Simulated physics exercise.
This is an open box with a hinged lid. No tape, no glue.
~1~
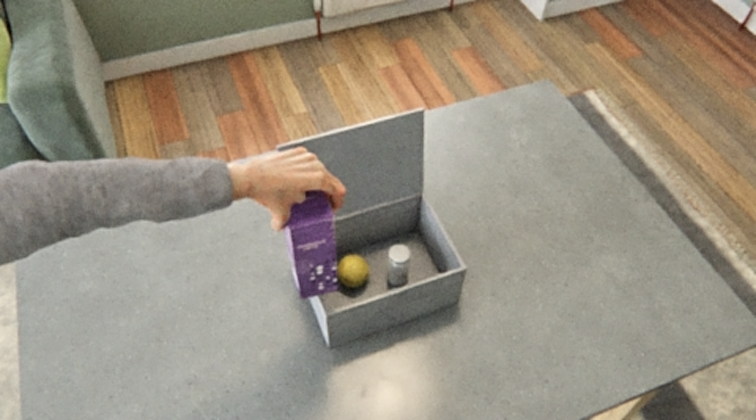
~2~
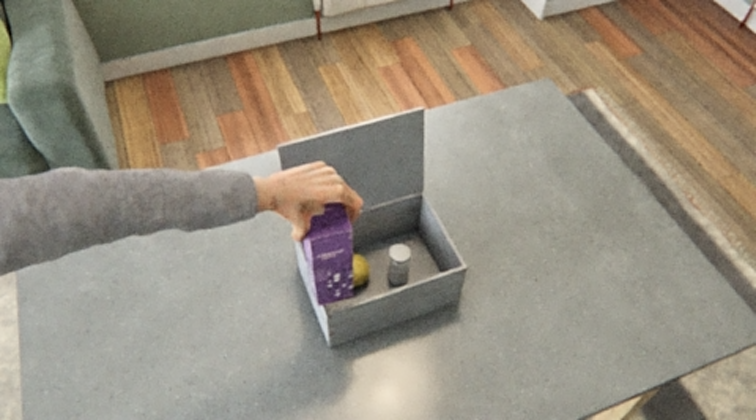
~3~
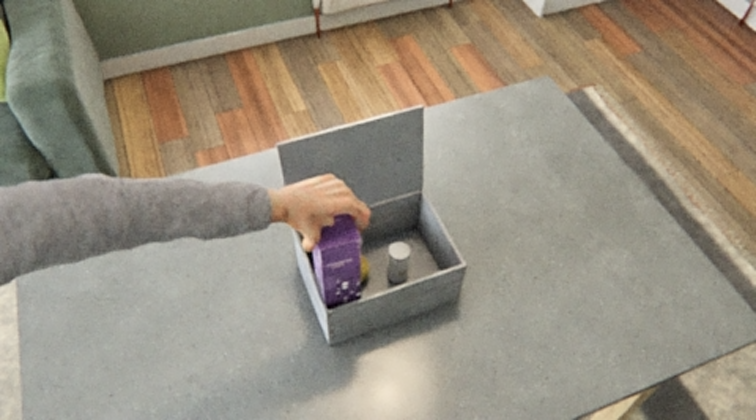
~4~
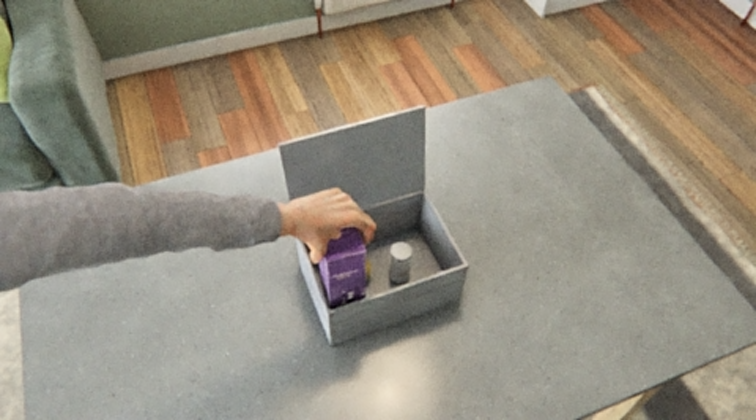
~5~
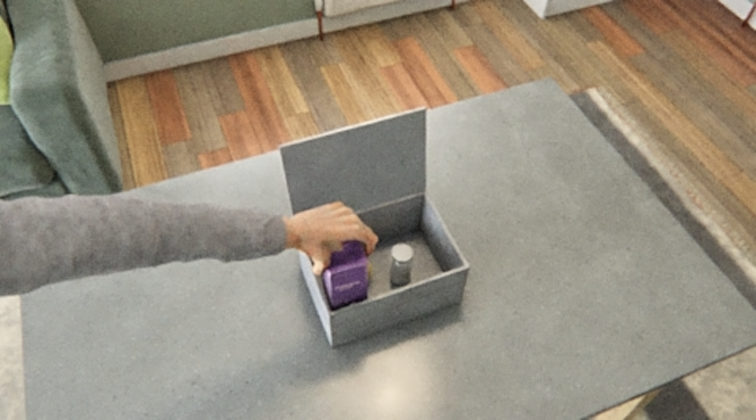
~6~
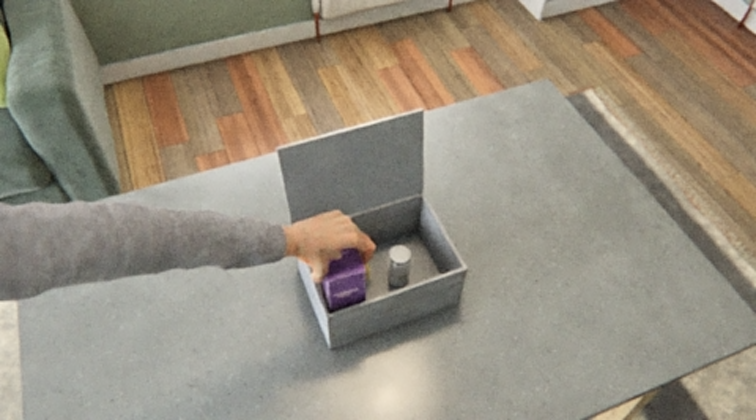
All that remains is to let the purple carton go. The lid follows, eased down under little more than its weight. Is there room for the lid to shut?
It stays ajar.
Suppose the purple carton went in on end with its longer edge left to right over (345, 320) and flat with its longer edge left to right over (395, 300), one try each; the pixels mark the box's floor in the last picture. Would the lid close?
In the first case it stays ajar; in the second case it sits on the rim.
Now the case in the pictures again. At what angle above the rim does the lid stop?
Some 35° above the rim.
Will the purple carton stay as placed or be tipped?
The purple carton stays as placed.
Then, 1.20 s past the last view, lid starting down.
Then, 1.70 s past the last view, lid 53° above the rim.
Then, 3.10 s past the last view, lid 37° above the rim.
Finally, lid 37° above the rim; all 3 still in place. Final places as the last picture's camera would see them, purple carton near (343, 292).
